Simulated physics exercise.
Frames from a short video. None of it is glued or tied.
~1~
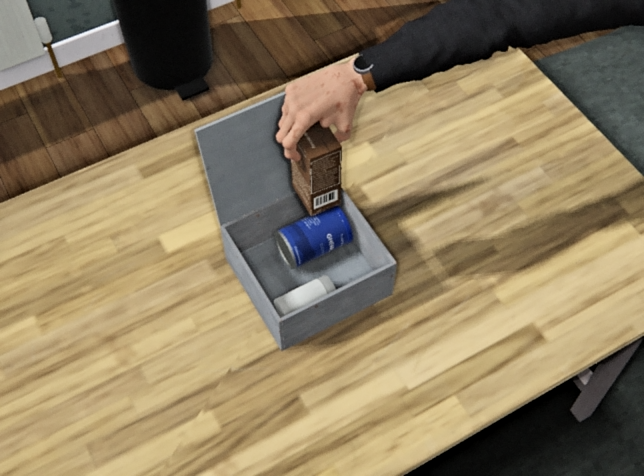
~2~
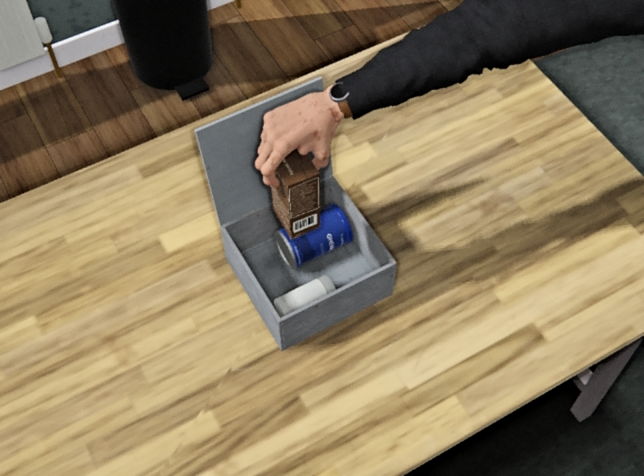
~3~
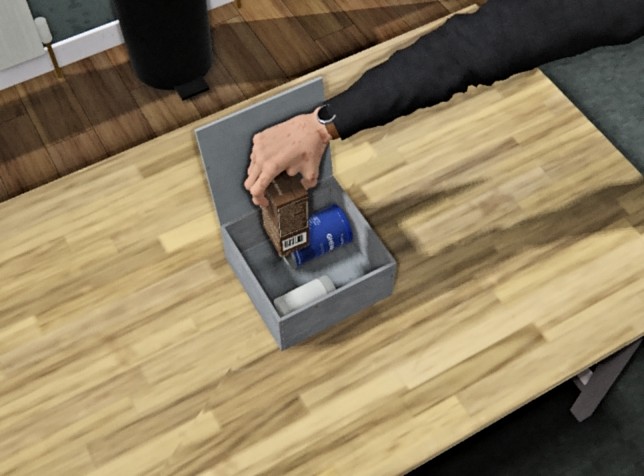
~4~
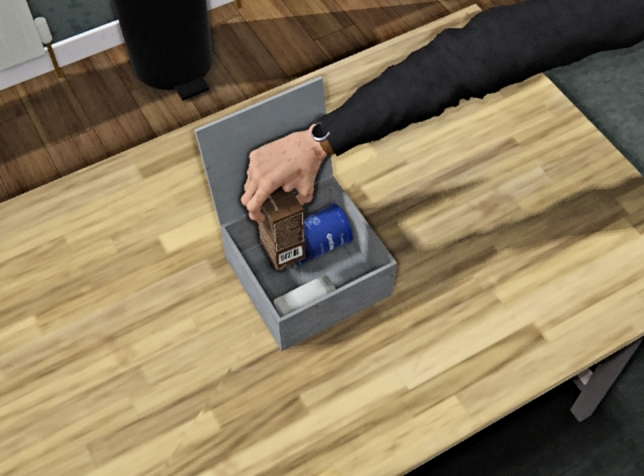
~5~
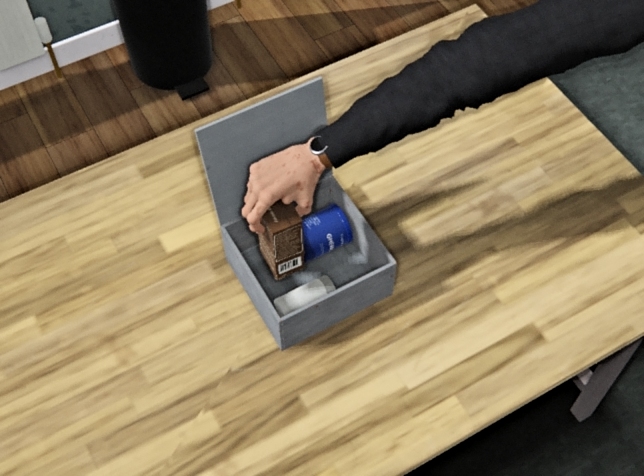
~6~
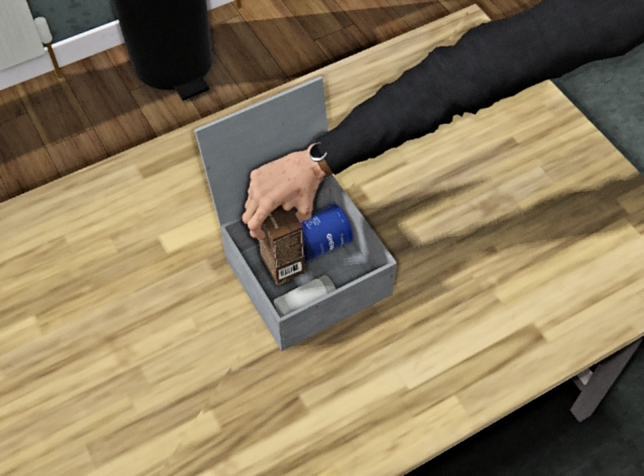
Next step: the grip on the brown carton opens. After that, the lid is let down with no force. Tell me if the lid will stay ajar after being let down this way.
It will stay ajar.
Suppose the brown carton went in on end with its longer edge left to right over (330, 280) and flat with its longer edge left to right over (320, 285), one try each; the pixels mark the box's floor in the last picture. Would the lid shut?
Case one: Lid stays raised; case two: Lid goes down.
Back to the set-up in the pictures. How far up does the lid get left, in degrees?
Some 20 degrees above the rim, more or less.
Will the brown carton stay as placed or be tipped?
Once everything settles, the brown carton ends up at a slant.
Then, 0.50 s later than the last frame, brown carton tilted by 48° near (281, 279); blue tin moved a little.
Then, 1.40 s later than the last frame, lid 74° above the rim; brown carton tilted by 46° near (281, 280); blue tin moved a little; white shaker moved a little.
Then, 1.80 s later than the last frame, lid 35° above the rim; brown carton tilted by 46° near (281, 280); blue tin moved a little; white shaker moved a little.
When it is over, lid 22° above the rim; lying over in the box, brown carton; the other 2 as before. End places, in pixels of the last picture, brown carton near (281, 280).
